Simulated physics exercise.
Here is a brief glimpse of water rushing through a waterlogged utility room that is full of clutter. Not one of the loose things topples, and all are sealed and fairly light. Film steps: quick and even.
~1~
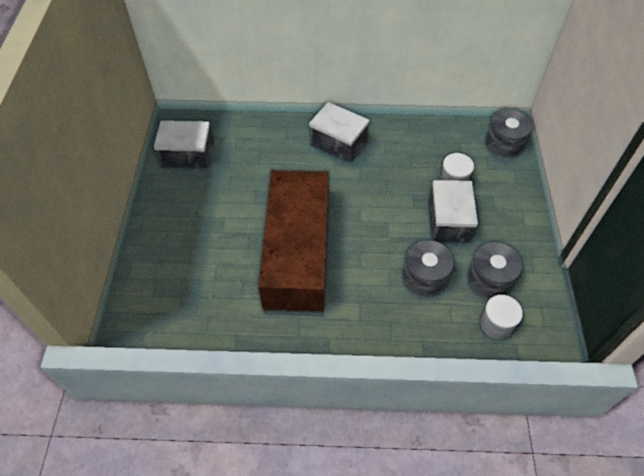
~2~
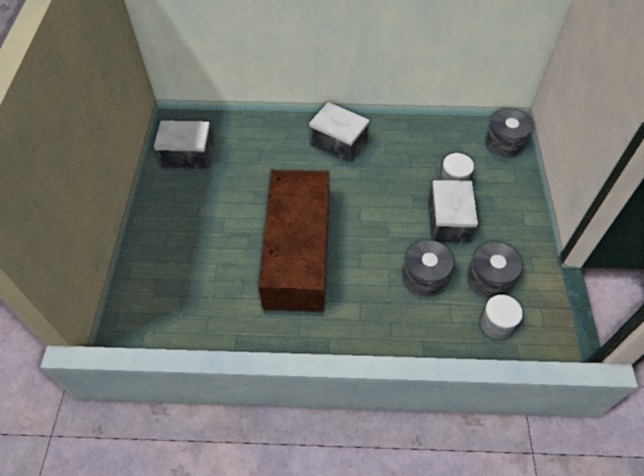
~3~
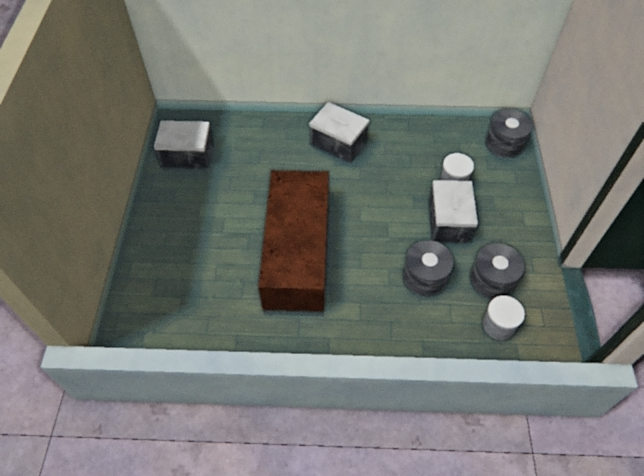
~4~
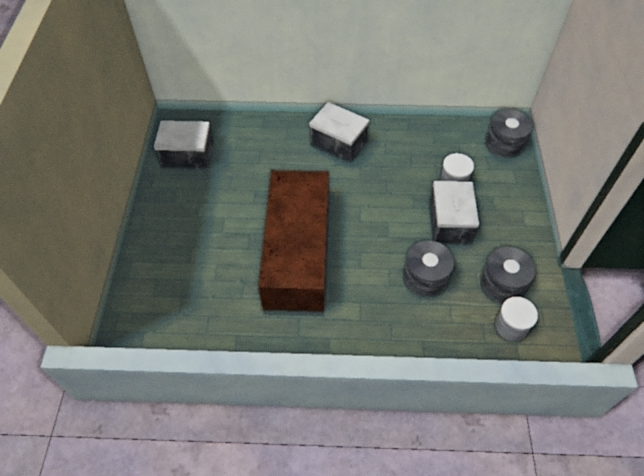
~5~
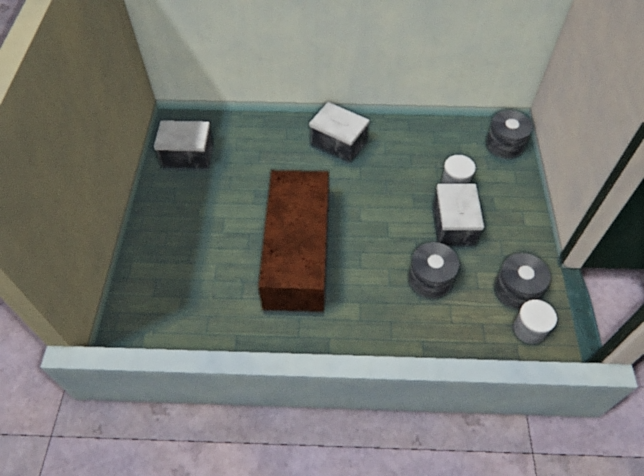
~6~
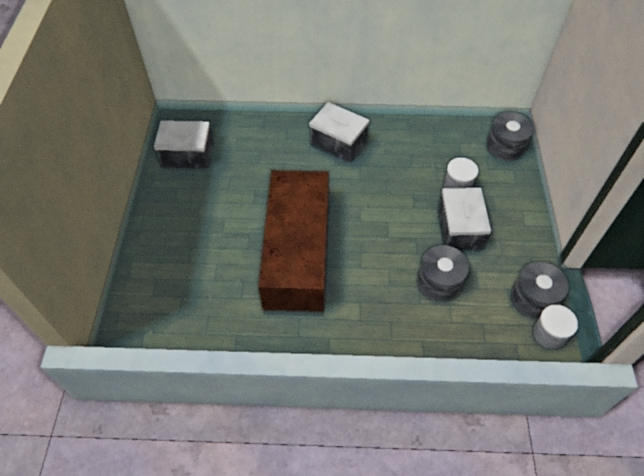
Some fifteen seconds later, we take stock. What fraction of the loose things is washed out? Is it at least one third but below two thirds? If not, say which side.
Not below two thirds.
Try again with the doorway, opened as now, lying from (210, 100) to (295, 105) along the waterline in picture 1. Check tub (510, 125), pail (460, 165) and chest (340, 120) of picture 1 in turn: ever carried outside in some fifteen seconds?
In that order: Inside, stays, carried outside.
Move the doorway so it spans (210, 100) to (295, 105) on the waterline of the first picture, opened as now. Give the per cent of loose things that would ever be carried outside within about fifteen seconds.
Near 20 percent.
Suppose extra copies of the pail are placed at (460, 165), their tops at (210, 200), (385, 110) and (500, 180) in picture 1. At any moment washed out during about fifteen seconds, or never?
Result list, first to last: Does not leave, does not leave, leaves.
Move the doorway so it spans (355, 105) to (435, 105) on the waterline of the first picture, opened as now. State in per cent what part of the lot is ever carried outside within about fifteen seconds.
I'd say around 50 percent.
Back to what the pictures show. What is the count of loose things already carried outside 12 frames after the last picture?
The count is 4.
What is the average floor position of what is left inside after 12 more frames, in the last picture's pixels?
The average lies close to (411, 193).
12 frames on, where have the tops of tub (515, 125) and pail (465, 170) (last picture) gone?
About (535, 161) and (532, 239).
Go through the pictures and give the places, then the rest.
In the first frame, a pail at (504, 311) floats; a tub at (498, 262) floats; 0 of 8 have shifted.
In the second frame, a pail at (504, 311) floats; a tub at (498, 262) floats; 0 of 8 have shifted.
In the third frame, a pail at (507, 311), afloat; a tub at (500, 263) floats; 0 of 8 have shifted.
In the fourth frame, a pail at (520, 313), afloat, close to its start; a tub at (511, 267), afloat, close to its start; 2 of 8 have shifted.
In the fifth frame, a pail at (539, 316), afloat, a stride from its start; a tub at (526, 273) floats, close to its start; 4 of 8 have shifted.
In the sixth frame, a pail at (559, 321) floats, a stride from its start; a tub at (544, 282), afloat, a stride from its start; 5 of 8 have shifted.
A moment on, 2 of 8 are out; 6 afloat.
Next, 4 of 8 are out; 4 afloat.
Later, 5 of 8 are out; 3 afloat.
In the end, 6 of 8 are out; 2 afloat.
